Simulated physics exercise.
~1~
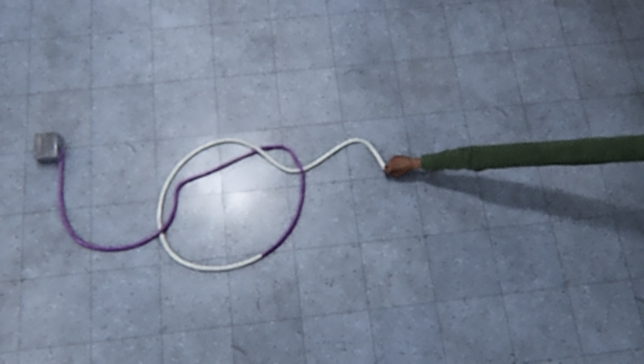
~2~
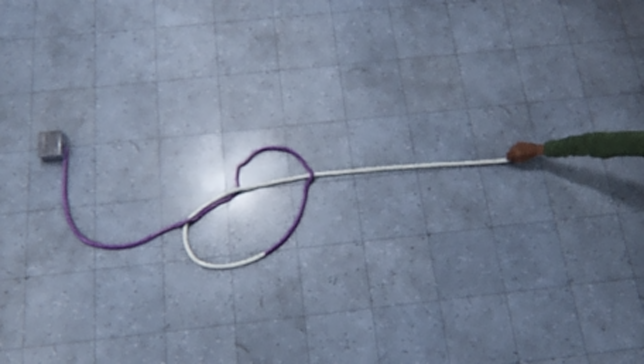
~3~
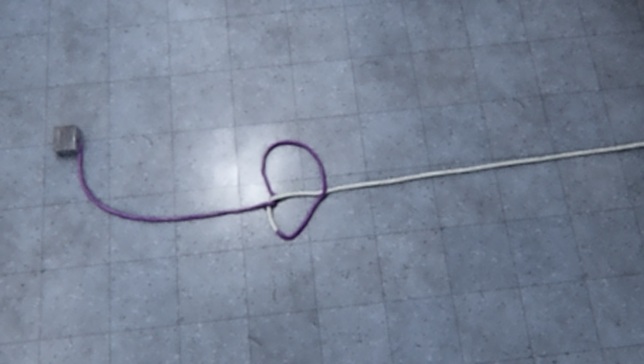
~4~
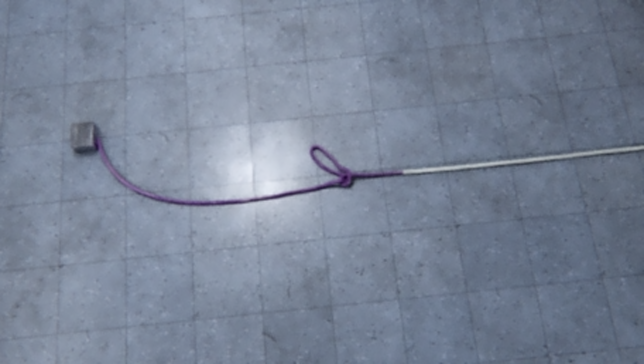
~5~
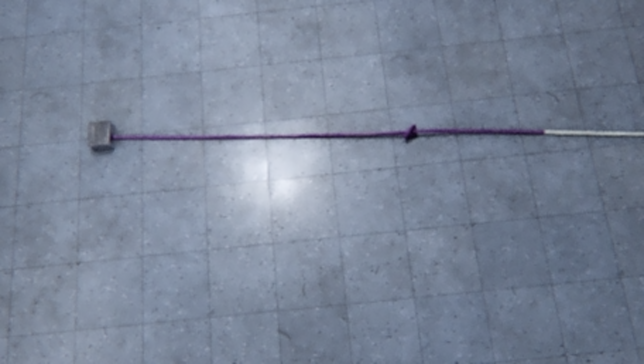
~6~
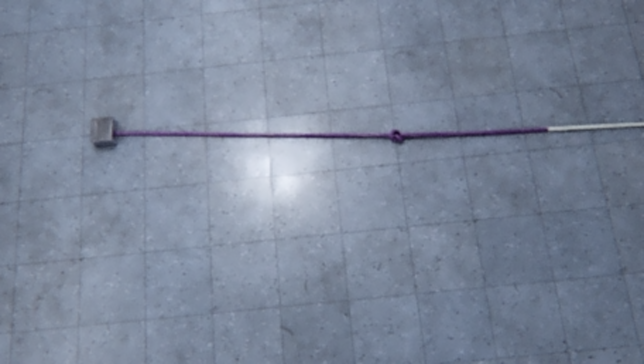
A hand in a green sleeve pulled the white end of a purple and white rope to the right across a tiled floor, and the loops shrank until they tightened into a small knot in the purple part, leaving the rope stretched straight from a small grey block.
